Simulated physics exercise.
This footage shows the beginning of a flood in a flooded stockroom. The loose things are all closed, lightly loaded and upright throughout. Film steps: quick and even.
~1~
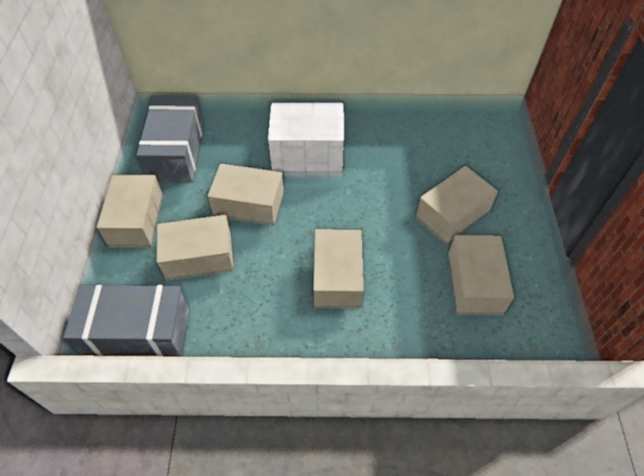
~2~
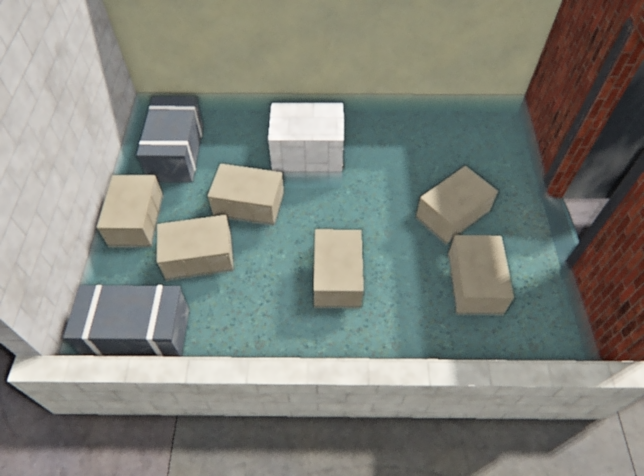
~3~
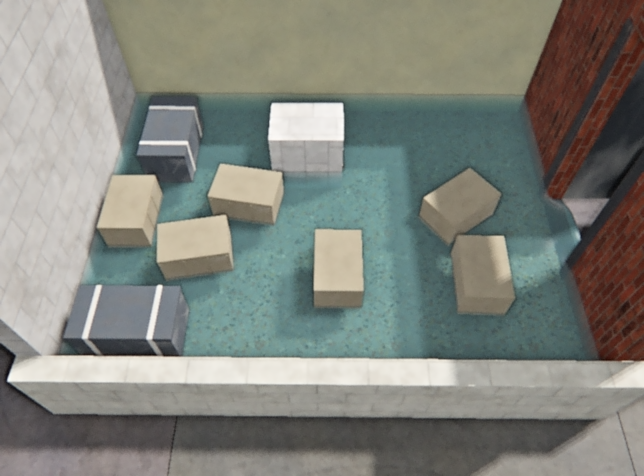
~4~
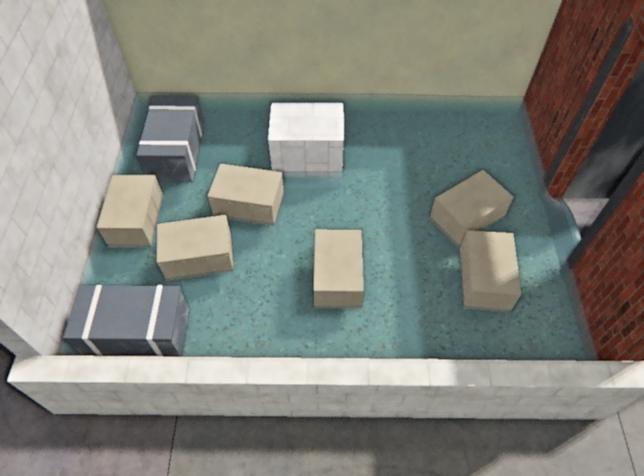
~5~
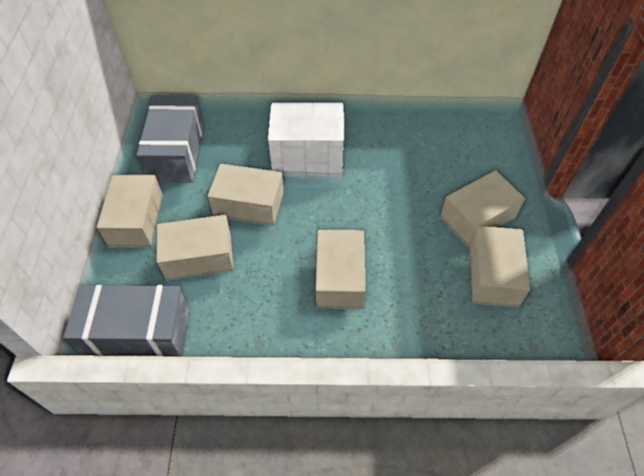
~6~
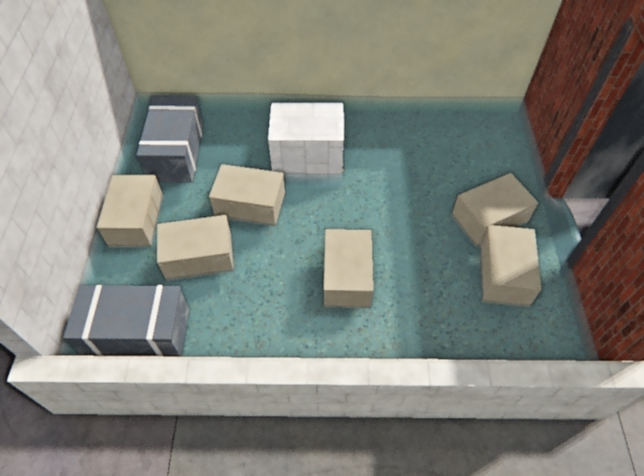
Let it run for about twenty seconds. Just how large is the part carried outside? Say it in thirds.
The portion is in the middle third.
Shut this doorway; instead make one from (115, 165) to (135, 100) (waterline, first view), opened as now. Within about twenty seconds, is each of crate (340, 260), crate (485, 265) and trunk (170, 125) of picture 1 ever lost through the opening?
Okay, one after another: Departs, then never departs, then departs.
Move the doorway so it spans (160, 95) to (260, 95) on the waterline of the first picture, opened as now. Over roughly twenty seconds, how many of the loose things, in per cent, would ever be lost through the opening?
I reckon close to 60 per cent.
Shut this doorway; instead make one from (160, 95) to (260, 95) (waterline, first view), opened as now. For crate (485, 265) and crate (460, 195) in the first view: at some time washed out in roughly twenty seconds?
First object: Never leaves; second object: Never leaves.
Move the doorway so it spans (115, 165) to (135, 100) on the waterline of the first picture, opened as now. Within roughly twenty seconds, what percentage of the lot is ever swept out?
That would be around 80 %.
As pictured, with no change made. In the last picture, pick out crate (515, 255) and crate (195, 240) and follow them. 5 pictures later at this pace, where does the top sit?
About (562, 228), then about (226, 244).
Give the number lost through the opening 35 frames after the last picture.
That makes 3.
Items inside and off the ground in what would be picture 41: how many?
Number: 5.
A moment on, 1 of 8 are out; 7 afloat.
Next, 2 of 8 are out; 6 afloat.
Later, 3 of 8 are out; 5 afloat.
In the end, 4 of 8 are out; 4 afloat.
